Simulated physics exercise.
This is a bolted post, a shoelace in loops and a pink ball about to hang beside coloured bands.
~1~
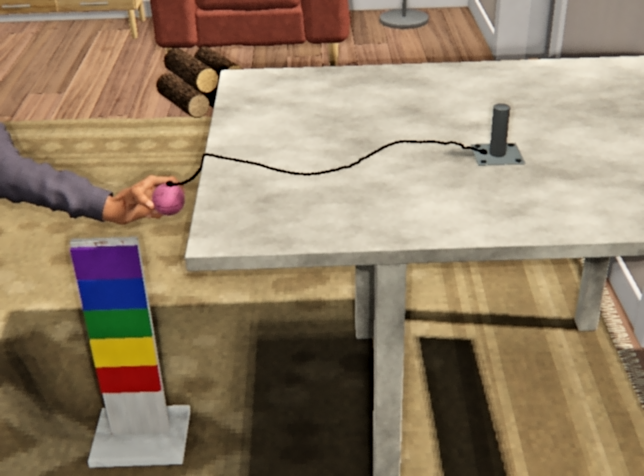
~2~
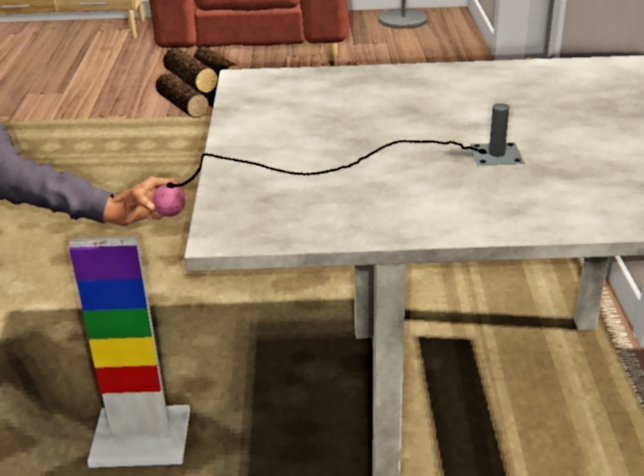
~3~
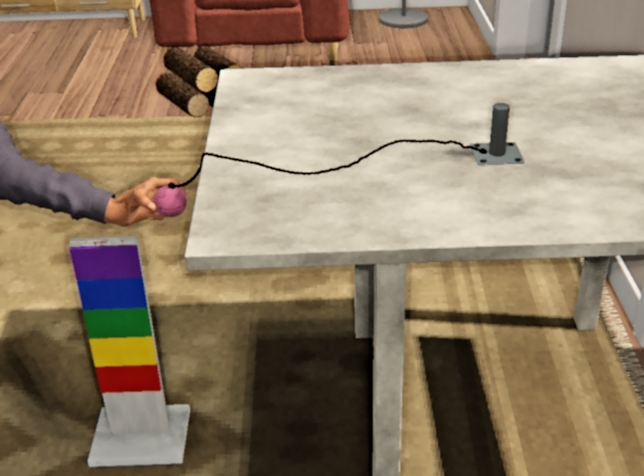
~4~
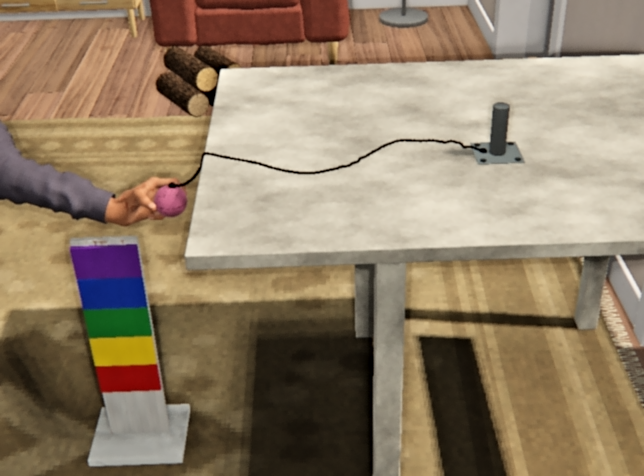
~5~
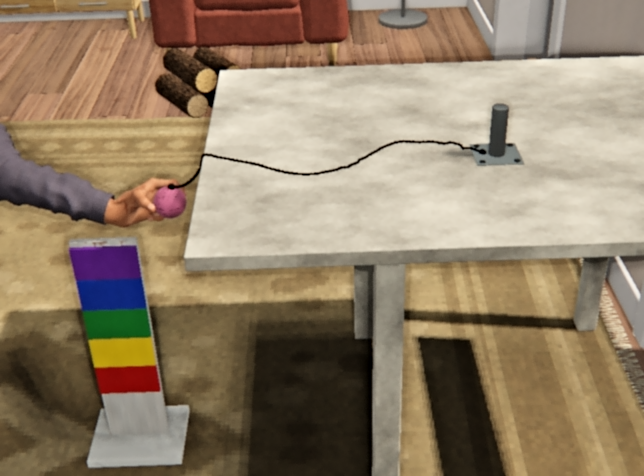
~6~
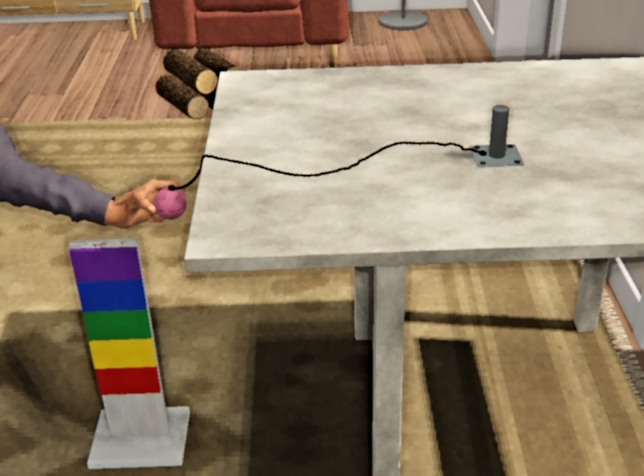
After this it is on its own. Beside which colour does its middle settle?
The shoelace holds its middle at purple.
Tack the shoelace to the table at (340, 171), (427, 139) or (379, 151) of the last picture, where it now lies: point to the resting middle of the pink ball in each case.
Near (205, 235), (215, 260) and (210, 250).
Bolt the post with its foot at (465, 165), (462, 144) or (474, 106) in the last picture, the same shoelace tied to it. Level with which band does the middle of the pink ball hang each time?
Try by try: Blue; blue; purple.
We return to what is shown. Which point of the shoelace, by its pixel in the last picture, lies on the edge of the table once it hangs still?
It lies at about (246, 164).
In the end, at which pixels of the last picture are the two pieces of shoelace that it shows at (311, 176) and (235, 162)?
They go to (270, 161) and to (203, 180).
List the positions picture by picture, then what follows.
The first picture shows pink ball (168, 199); purple (106, 264); blue (112, 296); green (118, 325); yellow (123, 353); red (129, 380).
The second picture shows pink ball (169, 201); shoelace through (456, 143) (395, 143) (349, 167) (279, 171) (223, 158).
The third picture shows pink ball (170, 201).
The fourth picture shows pink ball (171, 201); shoelace through (457, 142) (395, 142) (349, 166) (280, 170) (224, 157).
The fifth picture shows pink ball (170, 202).
The sixth picture shows pink ball (171, 203); shoelace through (456, 145) (395, 144) (349, 169) (279, 172) (223, 159).
Soon after, ball near (246, 269); level with purple.
Then, ball near (228, 270); level with purple.
At rest, ball near (221, 270); level with purple. At purple.
